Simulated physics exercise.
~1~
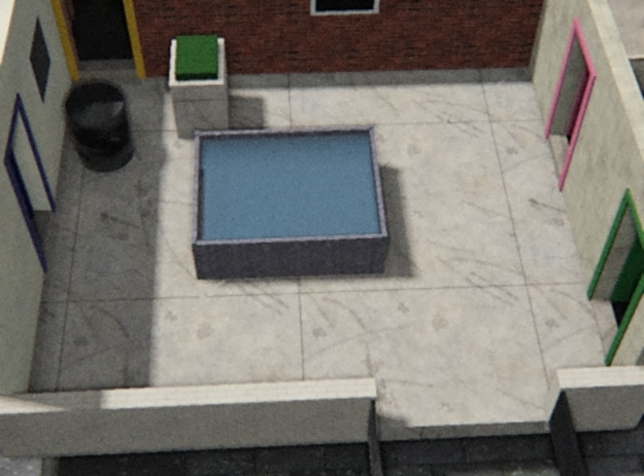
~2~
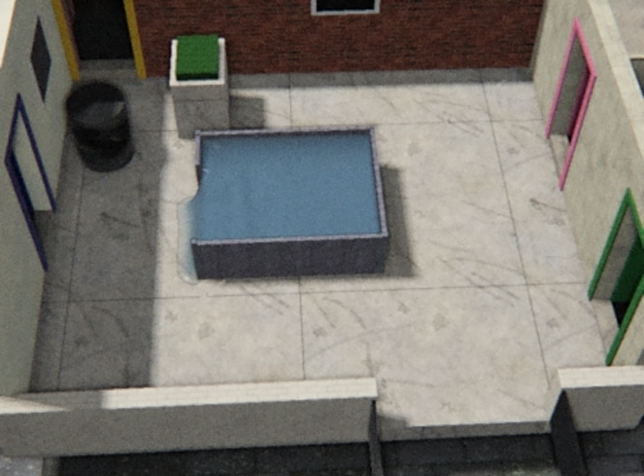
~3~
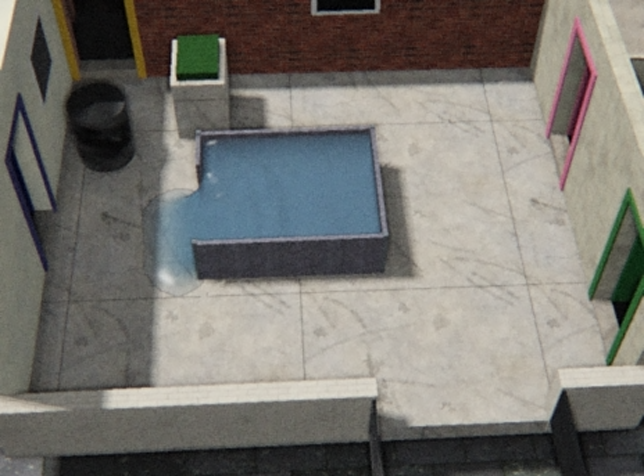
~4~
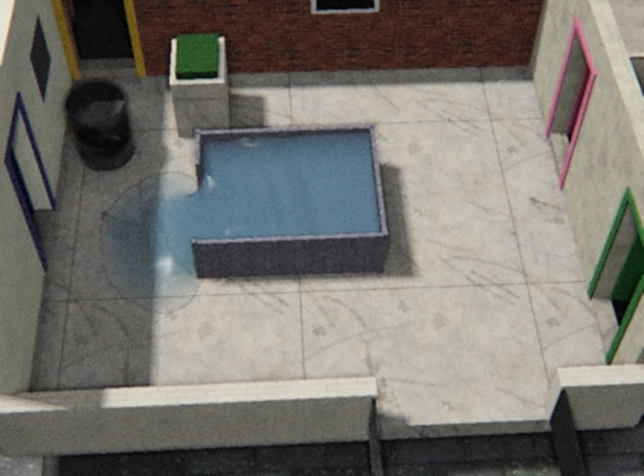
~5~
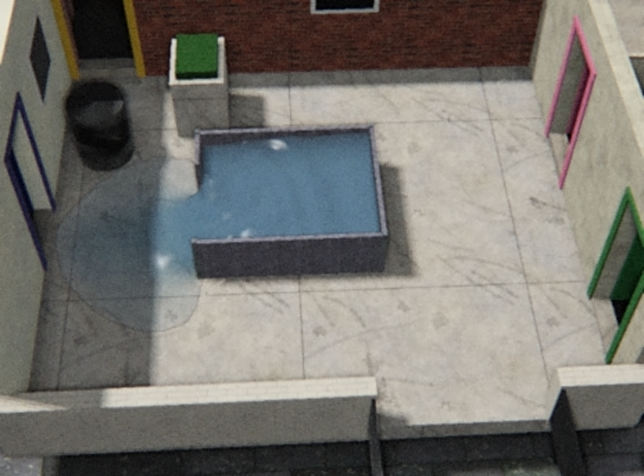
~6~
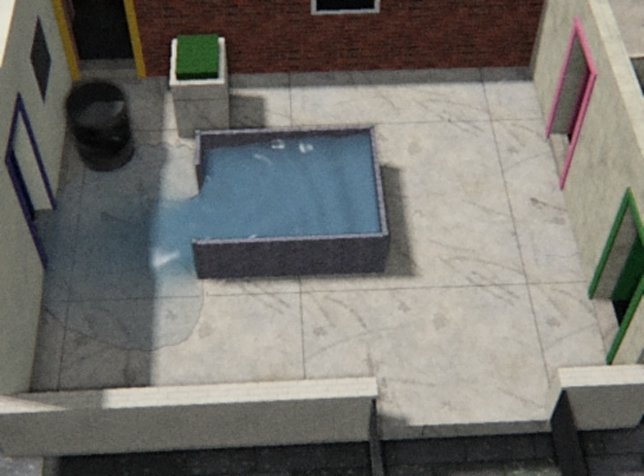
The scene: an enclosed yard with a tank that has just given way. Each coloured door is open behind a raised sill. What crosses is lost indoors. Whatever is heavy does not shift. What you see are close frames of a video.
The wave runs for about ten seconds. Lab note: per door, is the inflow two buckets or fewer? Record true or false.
Pink door true; green door false; blue door false; yellow door true.
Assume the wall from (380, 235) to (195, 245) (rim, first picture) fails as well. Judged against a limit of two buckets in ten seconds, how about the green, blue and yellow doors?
My guess is the green one breaks the limit, the blue one is safe, and the yellow one is safe.
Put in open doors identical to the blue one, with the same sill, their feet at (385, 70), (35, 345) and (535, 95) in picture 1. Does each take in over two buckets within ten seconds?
In order: Falls short, exceeds it, falls short.
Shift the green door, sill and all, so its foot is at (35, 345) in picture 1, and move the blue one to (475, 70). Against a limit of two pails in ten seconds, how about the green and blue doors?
I reckon the green door breaks the limit, and the blue door is safe.
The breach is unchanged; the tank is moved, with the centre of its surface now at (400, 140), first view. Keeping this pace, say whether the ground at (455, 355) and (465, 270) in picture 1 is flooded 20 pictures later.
Spared, spared.
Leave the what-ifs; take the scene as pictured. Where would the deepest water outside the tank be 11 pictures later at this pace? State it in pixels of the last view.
Around (27, 410).
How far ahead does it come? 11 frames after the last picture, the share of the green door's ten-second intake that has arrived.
About 0 %.
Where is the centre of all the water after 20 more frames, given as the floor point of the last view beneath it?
The balance point is around (199, 253).
A moment on, water covers 20 % of the floor; the pink door not reached, the green door not reached, the blue door far over two buckets in, the yellow door not reached.
Next, water covers 25 % of the floor; the pink door not reached, the green door not reached, the blue door far over two buckets in, the yellow door wet at the sill, nothing in.
Then, water covers 40 % of the floor; the pink door not reached, the green door not reached, the blue door far over two buckets in, the yellow door wet at the sill, nothing in.
Later, water covers 75 % of the floor; the pink door not reached, the green door over two buckets in, the blue door far over two buckets in, the yellow door wet at the sill, nothing in.
In the end, water covers 90 % of the floor; the pink door wet at the sill, nothing in, the green door far over two buckets in, the blue door far over two buckets in, the yellow door wet at the sill, nothing in.
